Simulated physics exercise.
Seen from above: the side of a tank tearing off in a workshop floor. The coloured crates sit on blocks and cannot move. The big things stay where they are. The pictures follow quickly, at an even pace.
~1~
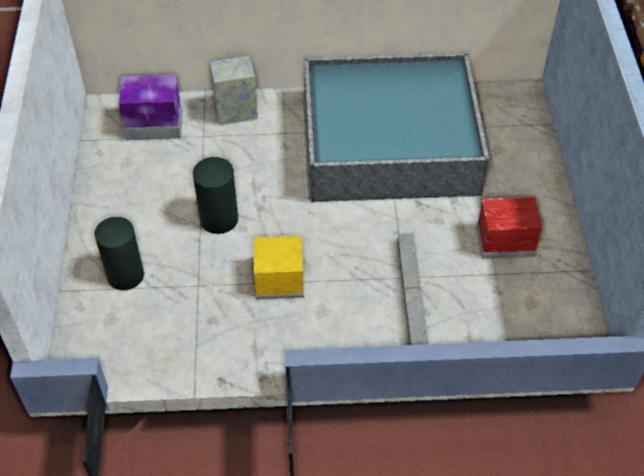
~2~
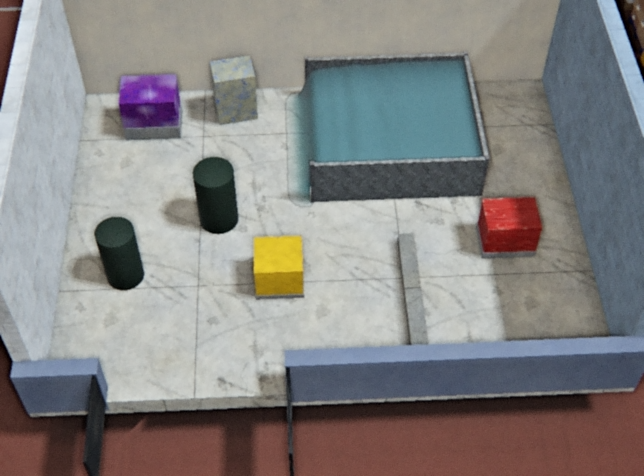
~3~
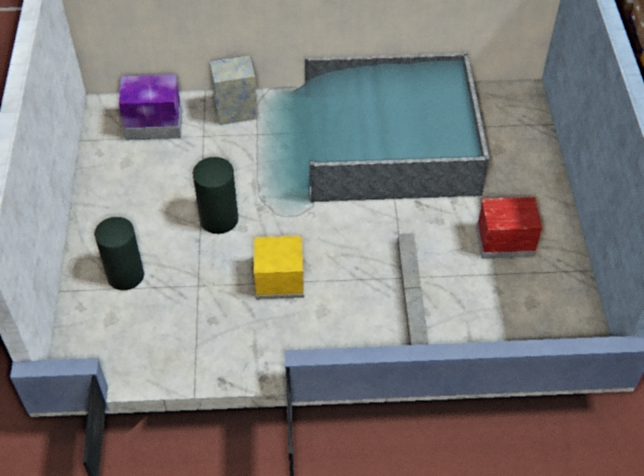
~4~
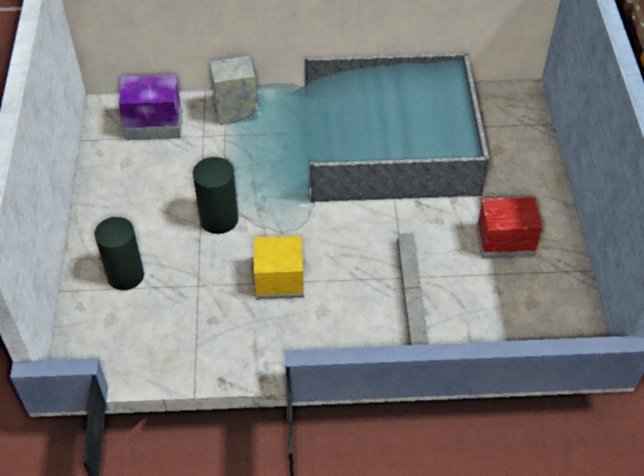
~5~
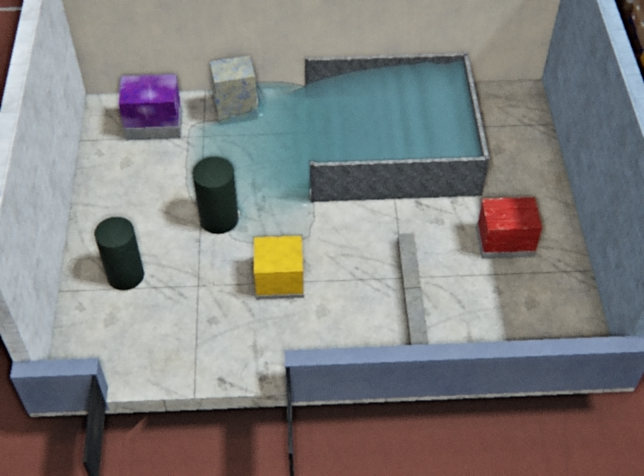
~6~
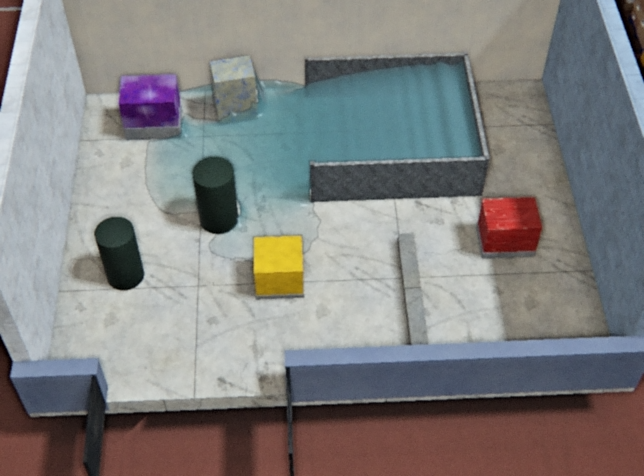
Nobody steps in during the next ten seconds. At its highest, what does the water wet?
In the end: The red crate escapes dry; the purple crate is wetted; the yellow crate is wetted.
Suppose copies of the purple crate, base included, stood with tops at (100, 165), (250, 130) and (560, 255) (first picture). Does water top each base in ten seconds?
As listed: Is topped, gets wet, keeps dry.
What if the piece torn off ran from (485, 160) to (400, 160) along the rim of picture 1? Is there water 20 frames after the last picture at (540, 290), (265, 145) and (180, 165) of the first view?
One after the other: Under water, free of water, dry.
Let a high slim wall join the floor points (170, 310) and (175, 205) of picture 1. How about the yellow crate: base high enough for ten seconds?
In short: Yellow is soaked.
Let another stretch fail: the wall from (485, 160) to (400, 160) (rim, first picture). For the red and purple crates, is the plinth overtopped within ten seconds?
One by one: The red crate is wetted; the purple crate is spared.
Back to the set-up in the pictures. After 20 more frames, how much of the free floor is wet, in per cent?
About 55 per cent.
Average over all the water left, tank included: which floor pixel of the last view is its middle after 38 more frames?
I would point to (247, 204).
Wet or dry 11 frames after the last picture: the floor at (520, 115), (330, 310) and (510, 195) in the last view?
As listed: Clear, dry, clear.
A moment on, water covers 30 % of the floor; the red crate not reached, the purple crate water round its plinth, the yellow crate water round its plinth.
Next, water covers 45 % of the floor; the red crate not reached, the purple crate water round its plinth, the yellow crate water round its plinth.
Then, water covers 55 % of the floor; the red crate not reached, the purple crate water round its plinth, the yellow crate water round its plinth.
Later, water covers 80 % of the floor; the red crate water round its plinth, the purple crate water round its plinth, the yellow crate water round its plinth.
In the end, water covers 95 % of the floor; the red crate stayed above the water, the purple crate was topped, the yellow crate was topped.
